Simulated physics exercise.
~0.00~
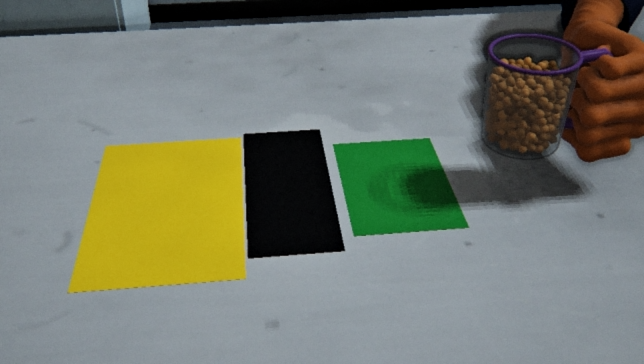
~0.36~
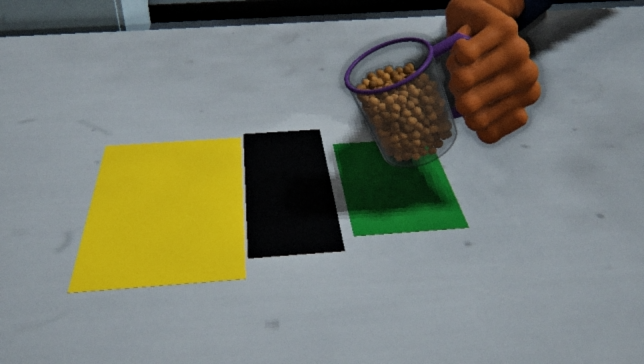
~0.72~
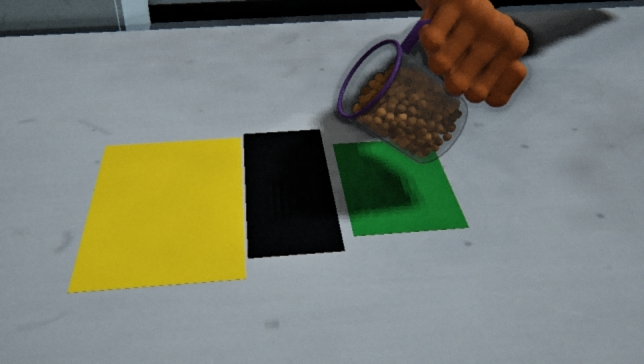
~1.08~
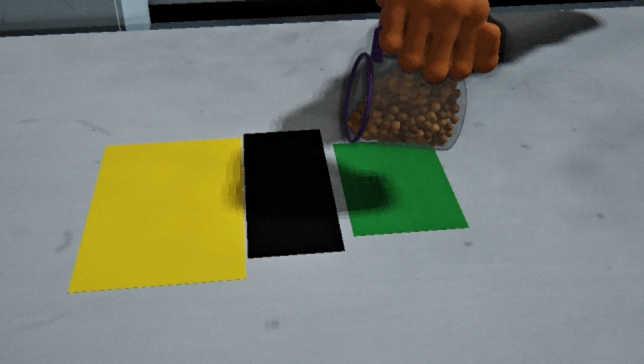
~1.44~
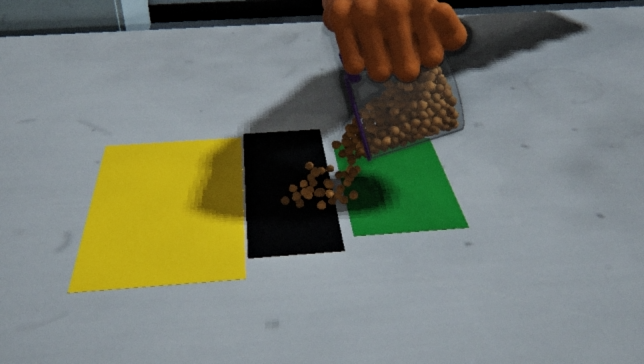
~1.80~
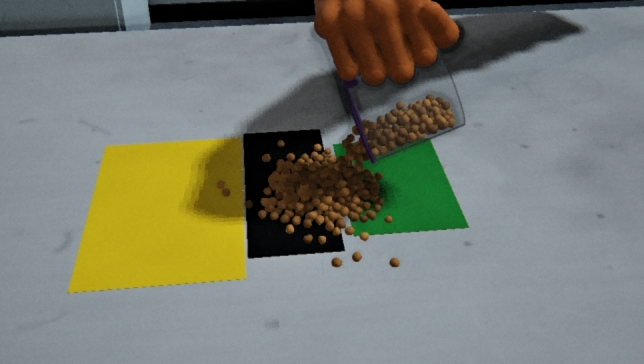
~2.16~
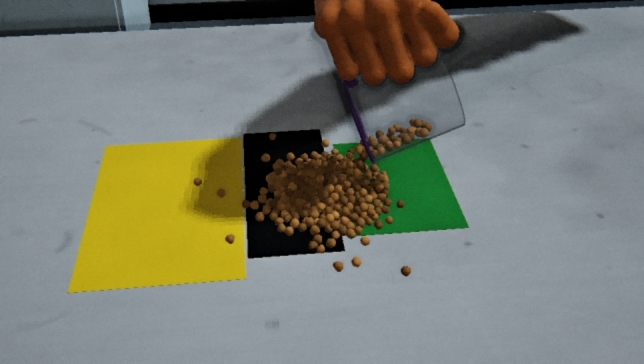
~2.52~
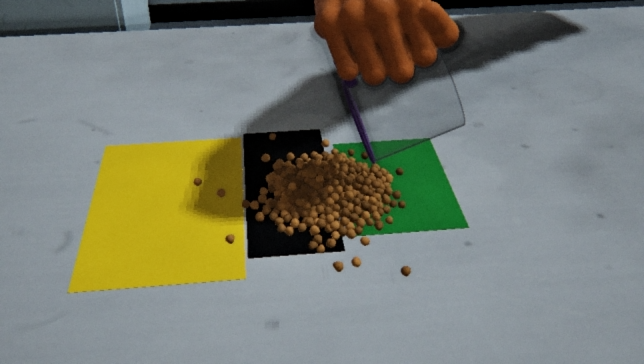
On a pale table with yellow, black and green mats, a hand carried a clear cup of roasted chickpeas leftward and tipped it until it emptied, leaving a heap across the black and green mats and a few strays scattered around.
